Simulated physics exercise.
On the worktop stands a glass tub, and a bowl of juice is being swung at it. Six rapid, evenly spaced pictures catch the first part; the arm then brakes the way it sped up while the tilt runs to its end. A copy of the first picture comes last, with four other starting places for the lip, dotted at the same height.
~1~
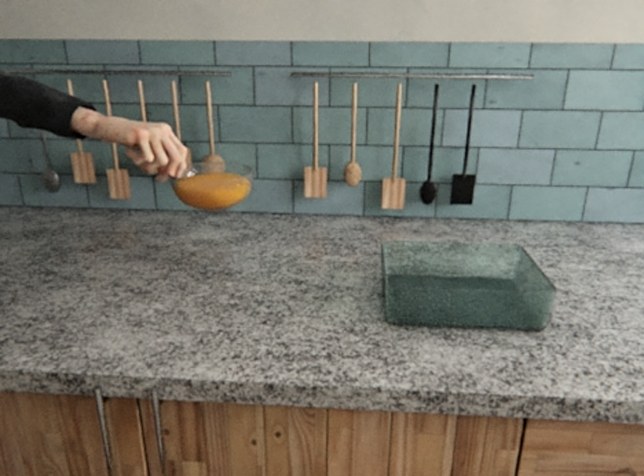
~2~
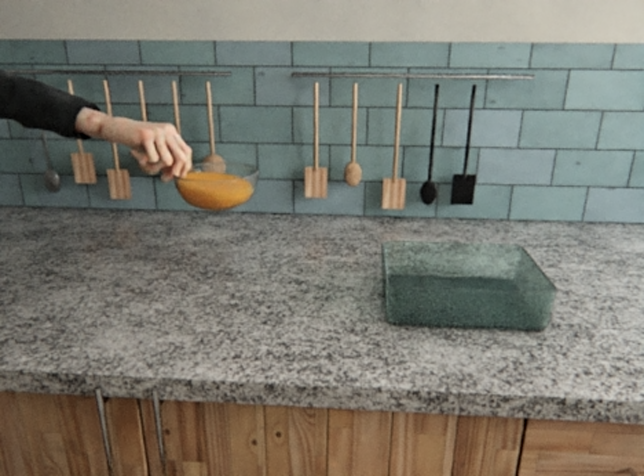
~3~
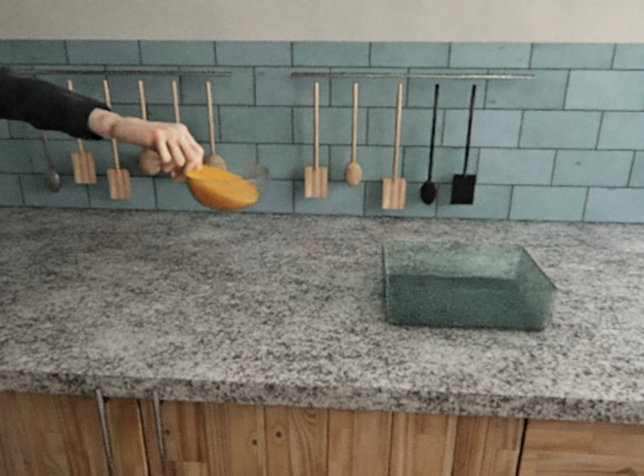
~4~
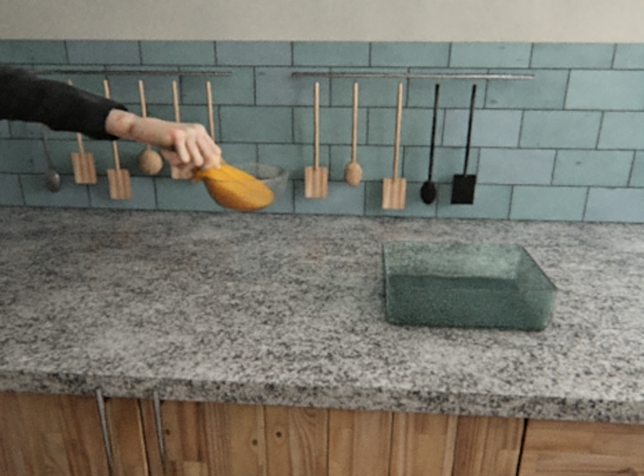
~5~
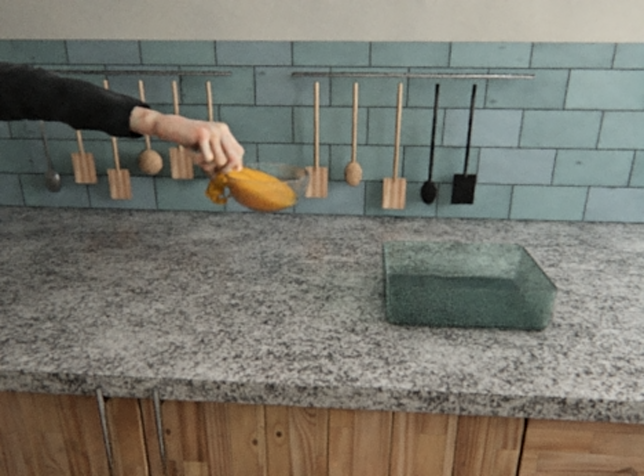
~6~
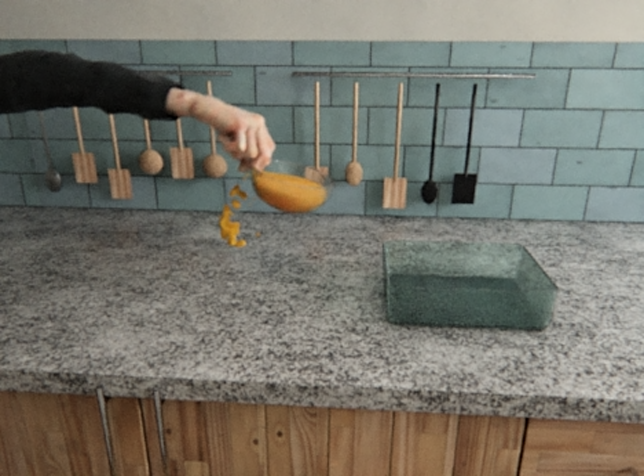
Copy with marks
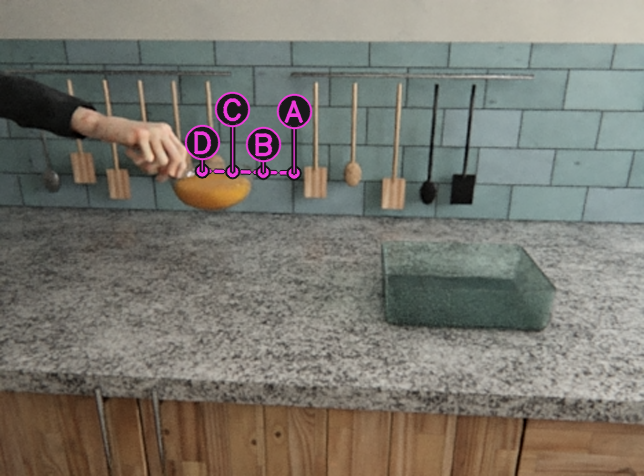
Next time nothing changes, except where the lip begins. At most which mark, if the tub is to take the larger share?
Choose C.
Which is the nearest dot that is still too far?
That is dot D.
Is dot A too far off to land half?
No, not at all.
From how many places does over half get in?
Three.
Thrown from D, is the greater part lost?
Yes.
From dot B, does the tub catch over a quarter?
Yes, clearly.
On the marked copy, A at (294, 173); B at (263, 172); C at (232, 171); D at (202, 170).
For dot A, about 66 % lands in the tub, 9 % falls short and 25 % goes beside or beyond.
For dot B, about 73 % lands in the tub, 9 % falls short and 18 % goes beside or beyond.
For dot C, about 64 % lands in the tub, 24 % falls short and 12 % goes beside or beyond.
For dot D, about 27 % lands in the tub, 66 % falls short and 7 % goes beside or beyond.
